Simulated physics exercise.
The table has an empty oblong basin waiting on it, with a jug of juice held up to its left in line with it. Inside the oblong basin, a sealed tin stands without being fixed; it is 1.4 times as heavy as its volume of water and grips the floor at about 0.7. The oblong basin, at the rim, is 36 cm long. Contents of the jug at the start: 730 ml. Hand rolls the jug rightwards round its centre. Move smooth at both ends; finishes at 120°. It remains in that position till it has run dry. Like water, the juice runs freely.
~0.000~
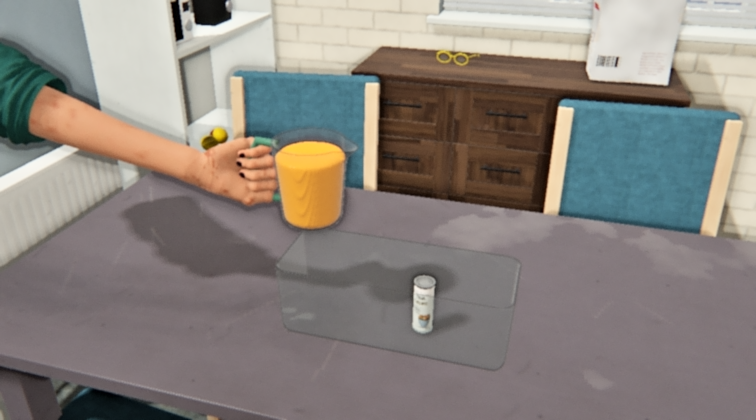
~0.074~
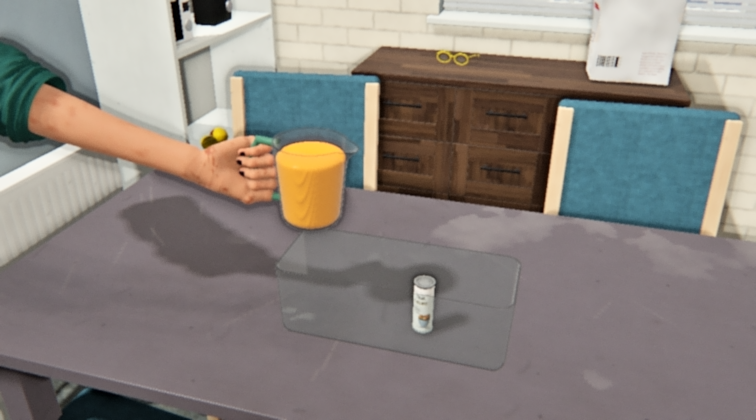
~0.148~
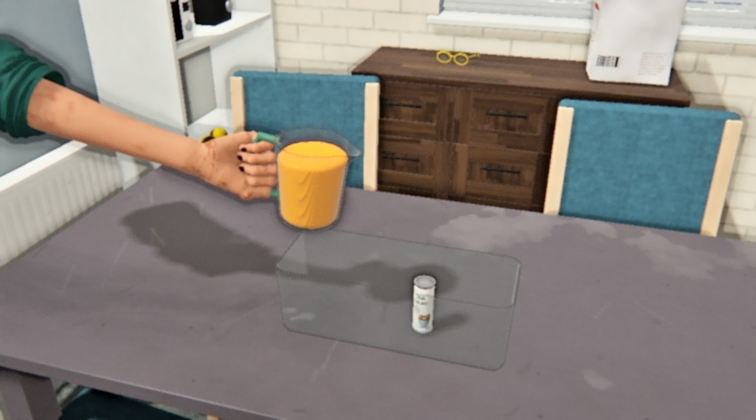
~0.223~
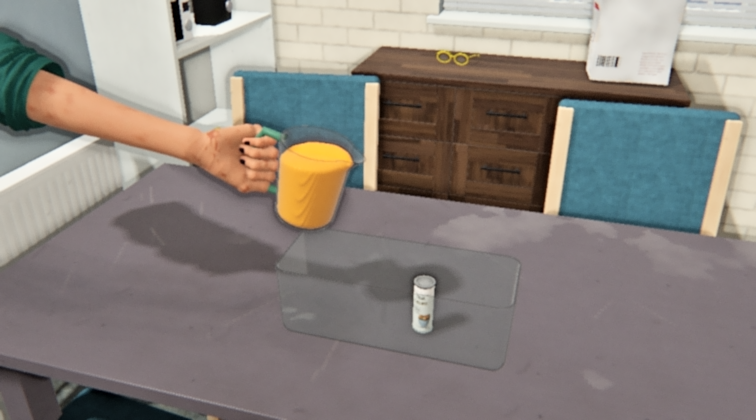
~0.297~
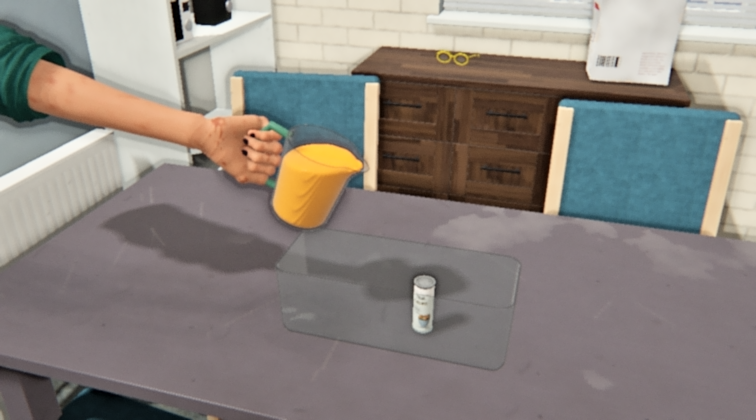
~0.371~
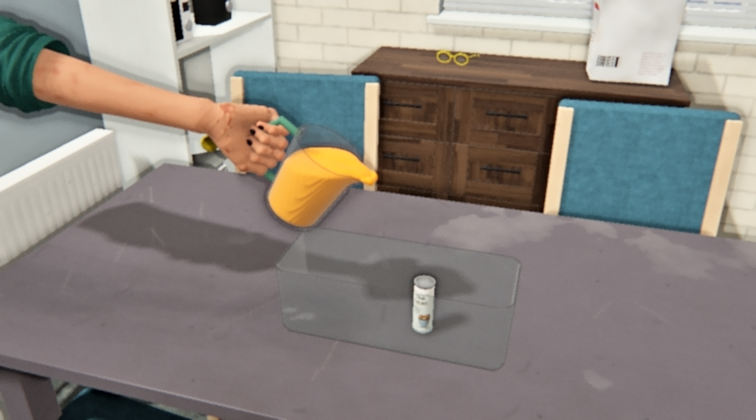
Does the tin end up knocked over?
It is left standing.
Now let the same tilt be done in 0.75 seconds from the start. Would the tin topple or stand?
Then the tin does not tip.
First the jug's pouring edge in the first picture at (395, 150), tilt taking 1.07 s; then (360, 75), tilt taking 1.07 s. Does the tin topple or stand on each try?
First it tips over; then it tips over.
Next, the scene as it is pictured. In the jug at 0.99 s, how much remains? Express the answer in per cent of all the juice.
Close to 5 percent of the total.
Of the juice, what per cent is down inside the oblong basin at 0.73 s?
At that time the basin holds about 28 per cent of the liquid.
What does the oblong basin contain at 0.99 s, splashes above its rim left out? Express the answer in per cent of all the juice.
Near 90 in a hundred.
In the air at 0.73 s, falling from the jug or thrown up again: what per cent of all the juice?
Near 20 per cent of it all.
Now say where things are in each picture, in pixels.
In the first picture, tilt 0°; pouring edge (358, 148); surface from (280, 149) to (346, 157); the oblong basin's rim runs from (290, 247) to (518, 284); the tin's top is at (425, 284).
In the second picture, tilt 1°; pouring edge (359, 149); surface from (281, 149) to (346, 158).
In the third picture, tilt 6°; pouring edge (362, 153); surface from (282, 149) to (348, 159).
In the fourth picture, tilt 12°; pouring edge (366, 160); surface from (285, 151) to (353, 161).
In the fifth picture, tilt 21°; pouring edge (369, 170); surface from (287, 154) to (362, 165).
In the sixth picture, tilt 32°; pouring edge (372, 181); surface from (283, 164) to (368, 173); 1 per cent is over the edge.
After 0.73 s the tilt is 93° and 52 per cent is still to pour; the tin stands where it began.
After 0.99 s the tilt is 119° and 5 per cent is still to pour; the tin stands 1 cm from where it began.
After 1.27 s the tilt is 120° and 0 per cent is still to pour; the tin stands 1 cm from where it began.
After 1.57 s the tilt is 120° and 0 per cent is still to pour; the tin stands 1 cm from where it began.
In the end the tin stands 1 cm from where it began.
